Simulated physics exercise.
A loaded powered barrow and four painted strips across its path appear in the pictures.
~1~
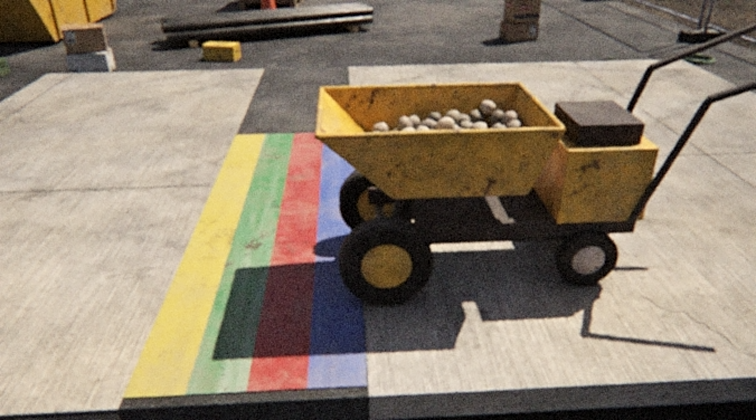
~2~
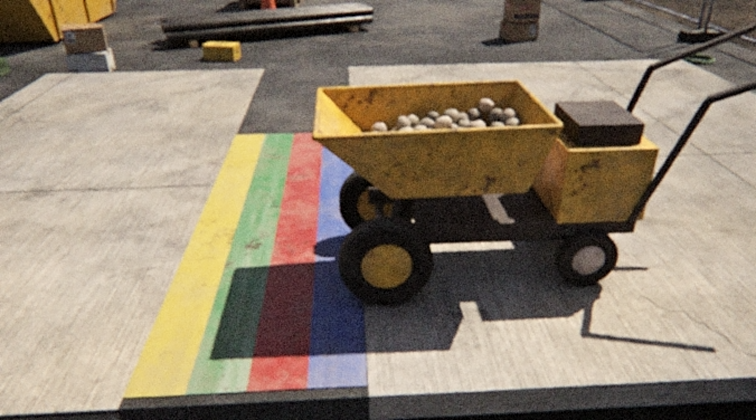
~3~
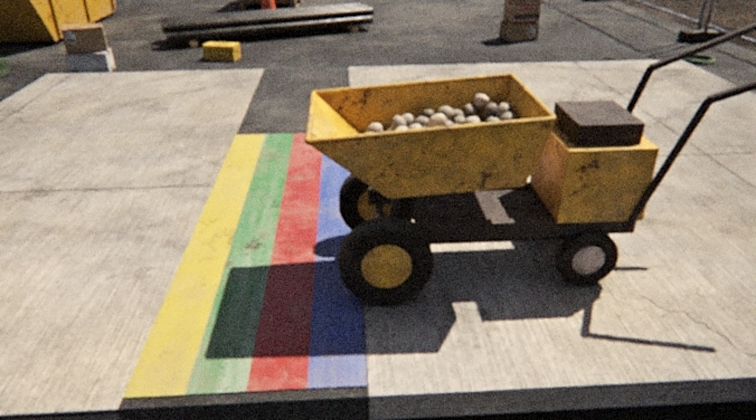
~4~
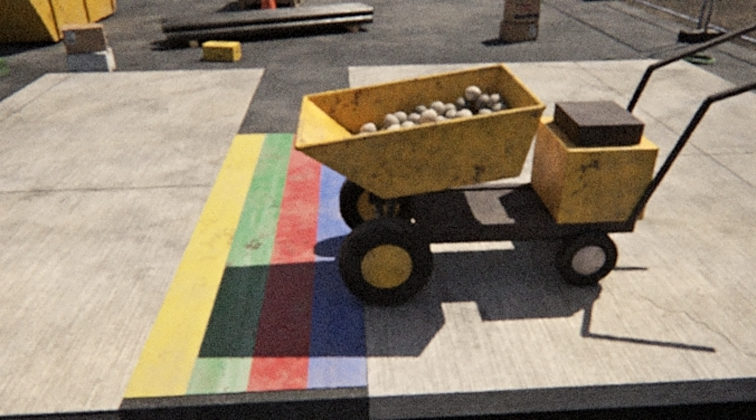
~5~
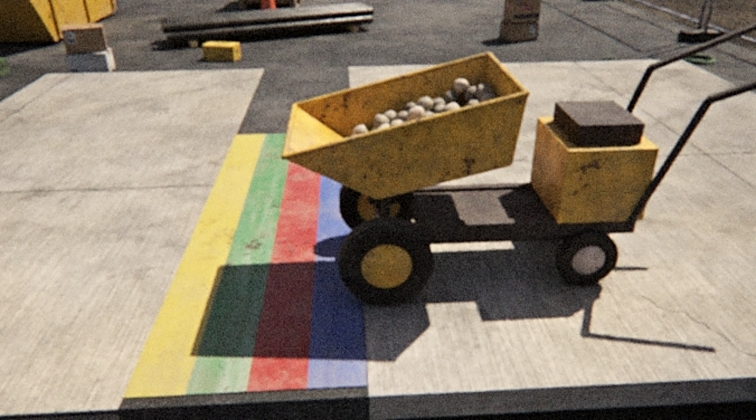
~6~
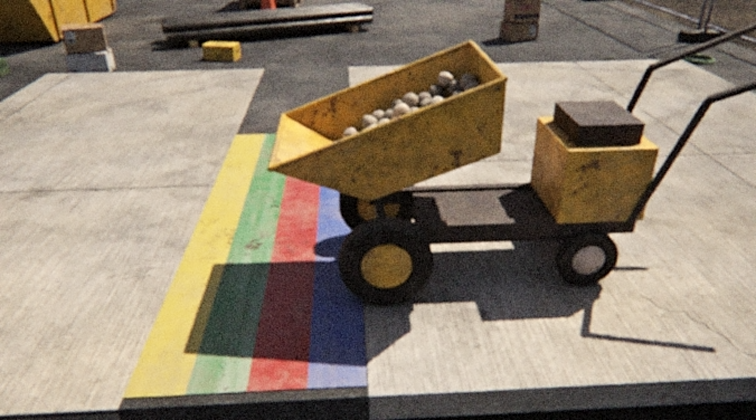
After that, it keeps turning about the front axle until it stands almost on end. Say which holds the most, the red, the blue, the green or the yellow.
I would say the yellow one.
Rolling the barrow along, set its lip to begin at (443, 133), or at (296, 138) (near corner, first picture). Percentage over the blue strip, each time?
In order, close to 20 and 0 in a hundred.
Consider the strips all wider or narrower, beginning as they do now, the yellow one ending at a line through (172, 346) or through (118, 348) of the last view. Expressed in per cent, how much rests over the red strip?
Respectively 0 and 0 percent.
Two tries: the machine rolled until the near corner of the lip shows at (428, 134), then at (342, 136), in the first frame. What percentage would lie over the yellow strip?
10 % and 30 %.
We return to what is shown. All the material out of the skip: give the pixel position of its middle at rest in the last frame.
Close to (185, 267).
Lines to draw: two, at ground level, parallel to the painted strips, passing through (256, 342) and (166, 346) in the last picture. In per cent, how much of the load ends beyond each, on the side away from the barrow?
Close to 90 per cent, then close to 50 per cent.
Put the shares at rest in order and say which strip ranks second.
It's the green one next.
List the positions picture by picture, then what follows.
In the first picture, lip of the skip near (318, 137), level; top of the load near (454, 132), river pebbles; blue strip near (338, 333); red strip near (284, 335); green strip near (229, 338); yellow strip near (174, 340).
In the second picture, lip of the skip near (315, 138), level; top of the load near (453, 131).
In the third picture, lip of the skip near (308, 142), tipped barely; top of the load near (471, 124).
In the fourth picture, lip of the skip near (297, 148), tipped a little; top of the load near (463, 119).
In the fifth picture, lip of the skip near (284, 157), tipped a little; top of the load near (473, 109).
In the sixth picture, lip of the skip near (270, 169), tipped clearly; top of the load near (466, 110); blue strip near (338, 333); red strip near (284, 335); green strip near (229, 338); yellow strip near (174, 340).
Shortly afterwards, skip tipped steeply; the whole lot in the skip.
Next, skip tipped right over; near half in the skip; a little over the green strip; near a quarter over the yellow strip; only a few off the paint.
Some moments later, skip tipped right over; a little in the skip; near a quarter over the green strip; near a third over the yellow strip; near a third off the paint.
In the end, skip tipped right over; a little in the skip; none at all over the blue strip; none at all over the red strip; near a quarter over the green strip; near a third over the yellow strip; near a third off the paint.
